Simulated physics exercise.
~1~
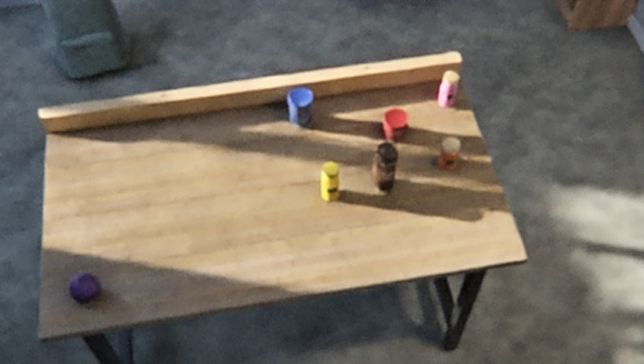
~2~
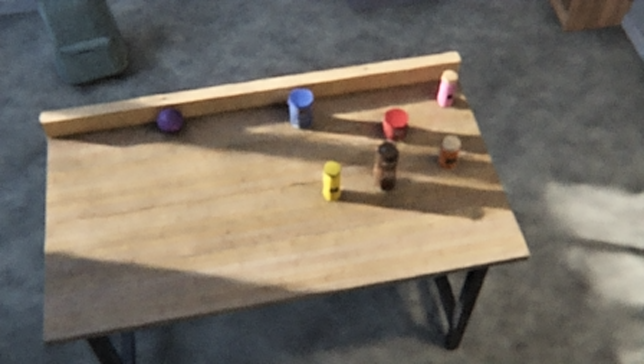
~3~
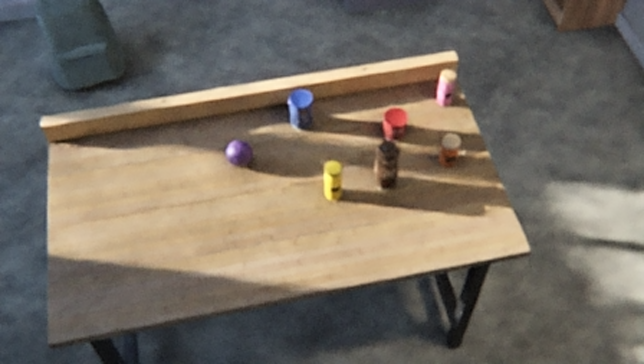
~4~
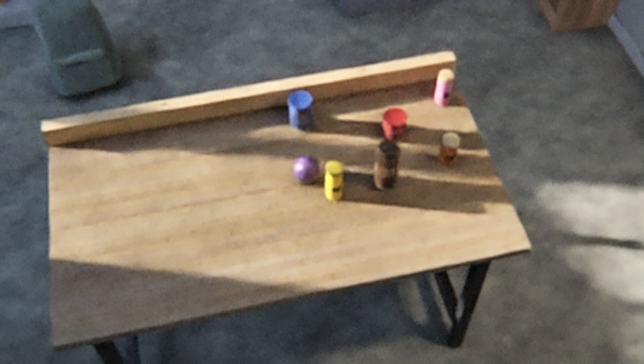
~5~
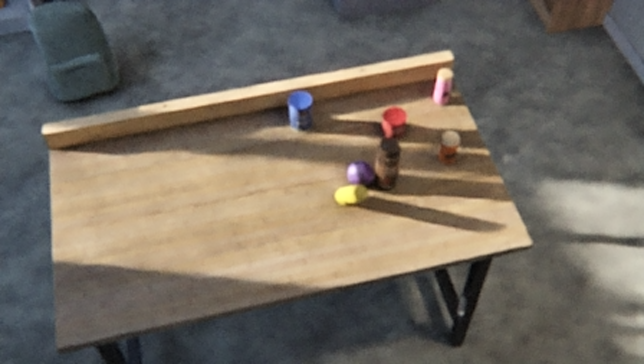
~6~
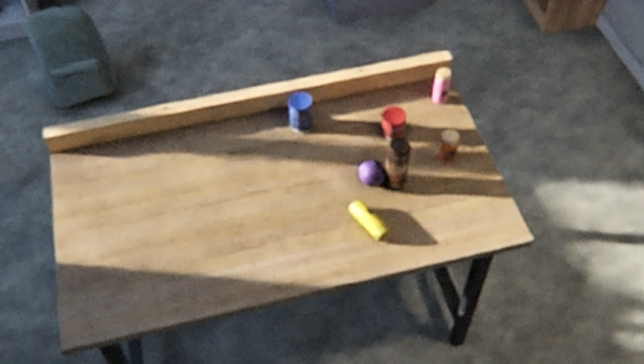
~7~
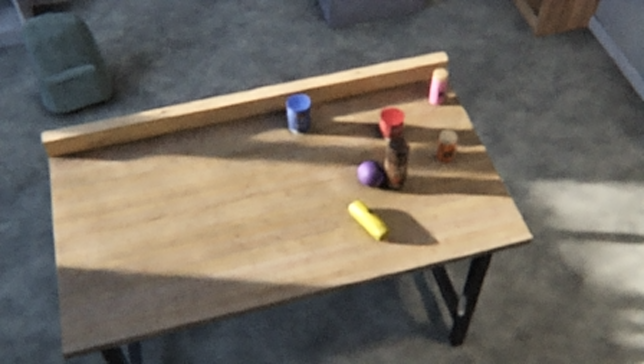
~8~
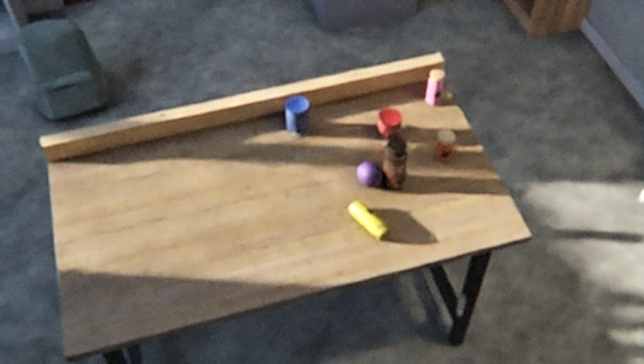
At the start, a purple ball is near the left front corner of a wooden table, with blue and red tins, a dark brown can, and yellow, orange and pink shakers standing towards the right. The ball travels up to the raised strip along the far edge, then comes away from it, heading right and slightly towards the front. It reaches the yellow shaker, which tips over and shifts towards the front edge. The ball carries on to the brown can, which moves slightly but stays upright. Finally, the ball rests beside the can, the yellow shaker lies on its side, and everything else remains standing.
